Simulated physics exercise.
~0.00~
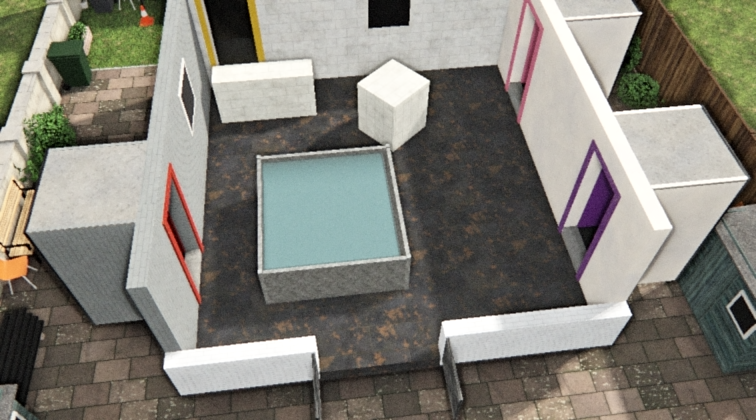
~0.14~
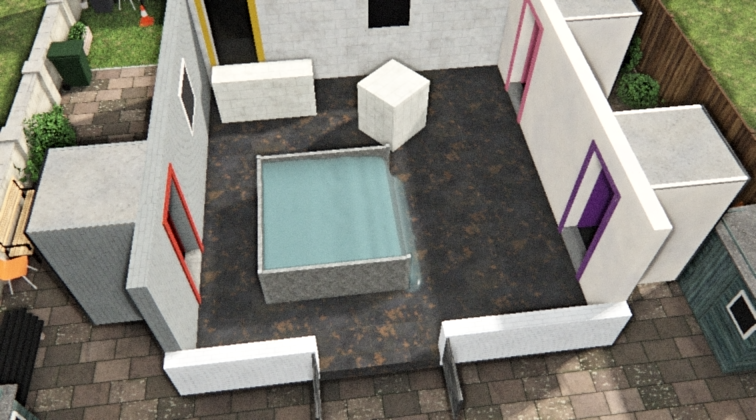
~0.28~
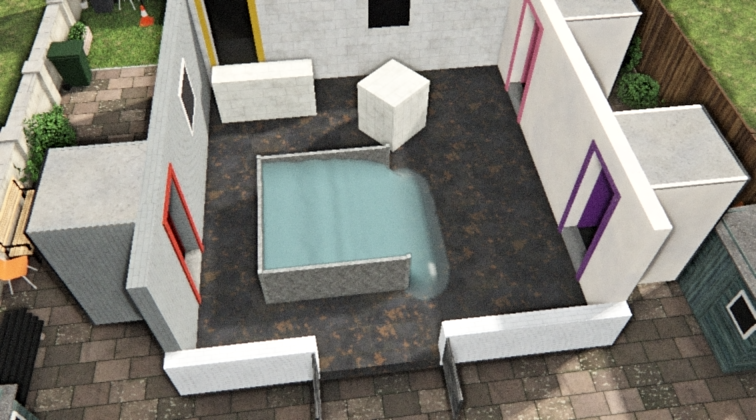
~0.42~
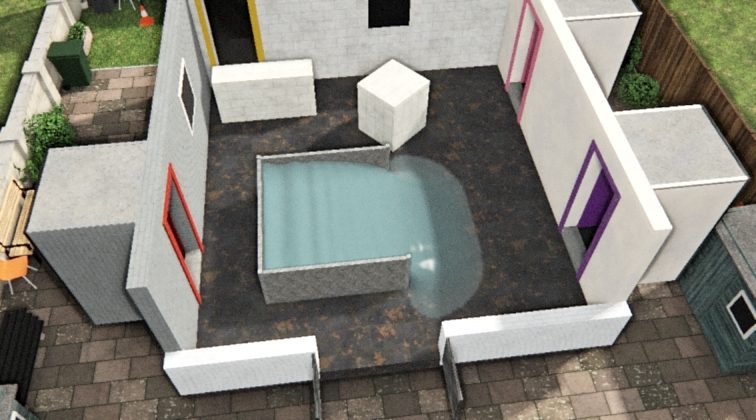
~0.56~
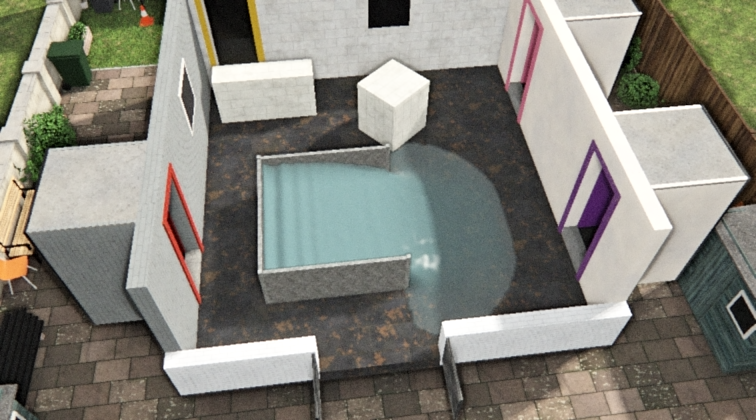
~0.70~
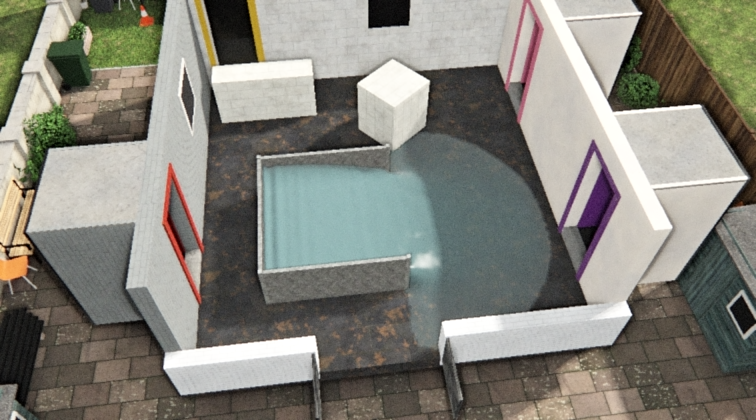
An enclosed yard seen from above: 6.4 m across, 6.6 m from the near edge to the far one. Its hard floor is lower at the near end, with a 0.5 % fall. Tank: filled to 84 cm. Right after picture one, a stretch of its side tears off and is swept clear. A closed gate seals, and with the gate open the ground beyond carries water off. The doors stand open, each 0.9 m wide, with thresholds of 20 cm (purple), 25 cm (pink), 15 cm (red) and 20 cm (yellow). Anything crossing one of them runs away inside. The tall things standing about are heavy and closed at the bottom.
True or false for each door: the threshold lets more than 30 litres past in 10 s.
Purple door true, pink door false, red door false, yellow door false.
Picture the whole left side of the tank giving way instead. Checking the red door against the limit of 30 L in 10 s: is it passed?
Then the red door ends up out of bounds.
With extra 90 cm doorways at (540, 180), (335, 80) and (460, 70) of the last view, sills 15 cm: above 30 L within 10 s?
So, in the order given, it's beyond the mark, then shy of the mark, then beyond the mark.
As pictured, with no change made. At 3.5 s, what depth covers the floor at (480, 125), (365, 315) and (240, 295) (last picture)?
Roughly 15, 5, 0 cm.
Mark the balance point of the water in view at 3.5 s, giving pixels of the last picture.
I'd say somewhere around (456, 204).
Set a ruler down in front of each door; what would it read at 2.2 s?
Measured in centimetres, the purple door gives 45, the pink door 22, the red door 0 and the yellow door 0.
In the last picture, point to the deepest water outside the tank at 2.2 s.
Look around (587, 316).
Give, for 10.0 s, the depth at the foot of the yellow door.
About 15.0 cm deep.
After 1.4 s water covers 40 % of the floor and is deepest (50 cm) near (552, 220); purple door 43 cm at the sill, 56 L in, pink door 6 cm at the sill, 0 L in, red door not reached, yellow door not reached.
After 2.2 s water covers 45 % of the floor and is deepest (53 cm) near (587, 316); purple door 45 cm at the sill, 173 L in, pink door 22 cm at the sill, 0 L in, red door not reached, yellow door not reached.
After 3.5 s water covers 60 % of the floor and is deepest (35 cm) near (497, 73); purple door 28 cm at the sill, 304 L in, pink door 14 cm at the sill, 0 L in, red door not reached, yellow door not reached.
After 6.0 s water covers 95 % of the floor and is deepest (26 cm) near (211, 96); purple door 13 cm at the sill, 320 L in, pink door 16 cm at the sill, 0 L in, red door 7 cm at the sill, 0 L in, yellow door 13 cm at the sill, 1 L in.
After 10.0 s water covers 100 % of the floor and is deepest (18 cm) near (196, 361); purple door 9 cm at the sill, 320 L in, pink door 9 cm at the sill, 0 L in, red door 12 cm at the sill, 4 L in, yellow door 15 cm at the sill, 9 L in.
